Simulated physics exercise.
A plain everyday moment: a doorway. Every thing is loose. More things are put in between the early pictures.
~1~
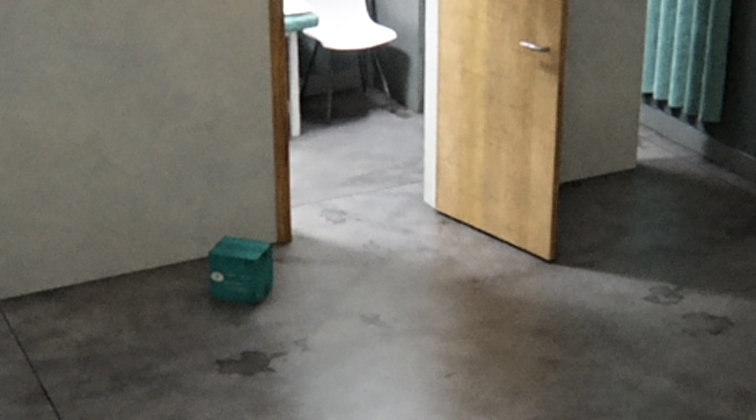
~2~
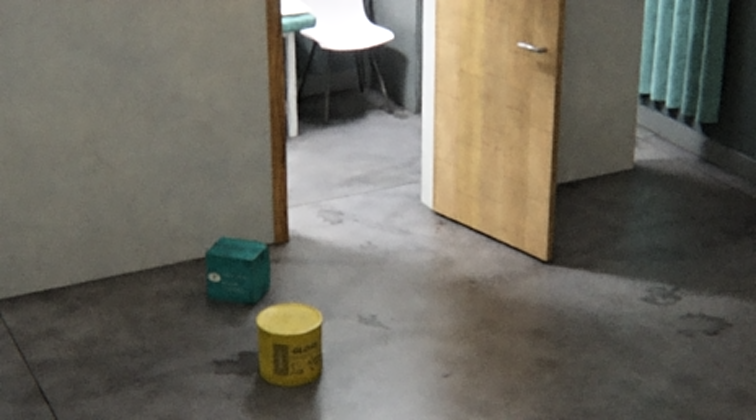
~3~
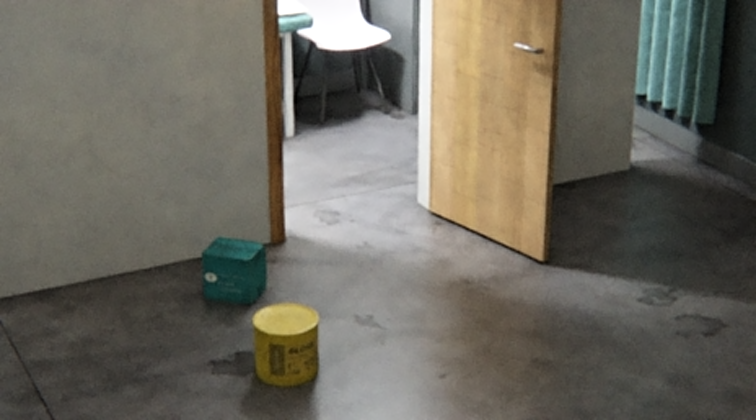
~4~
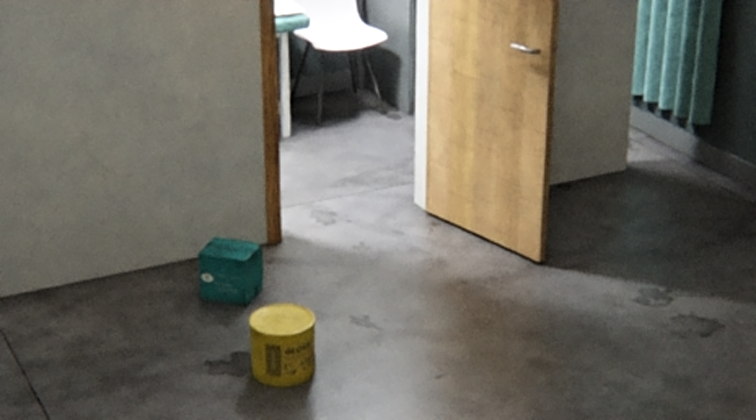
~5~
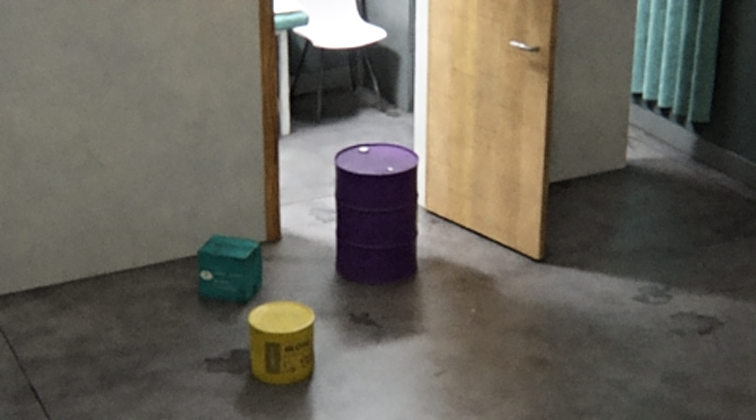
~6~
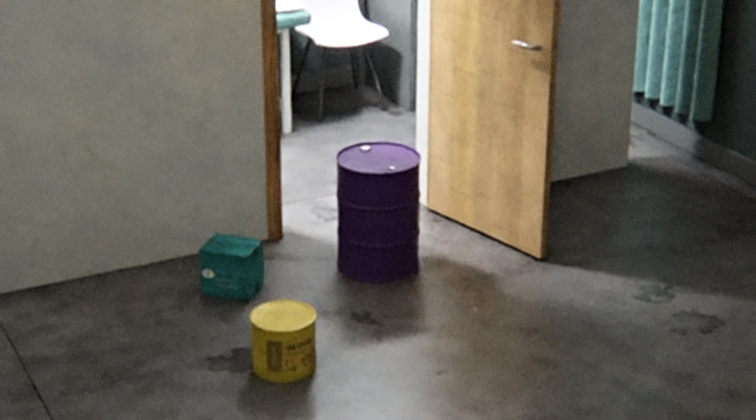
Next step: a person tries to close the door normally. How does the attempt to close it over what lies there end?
The door will be held back from its frame.
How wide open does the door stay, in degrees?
About 55°.
Then, 0.50 s past the last view, door 91° open.
Then, 0.80 s past the last view, door 73° open.
Then, 1.00 s past the last view, door 59° open.
Finally, door 57° open; all 3 still in place. Final places as the last picture's camera would see them, purple drum near (372, 211).
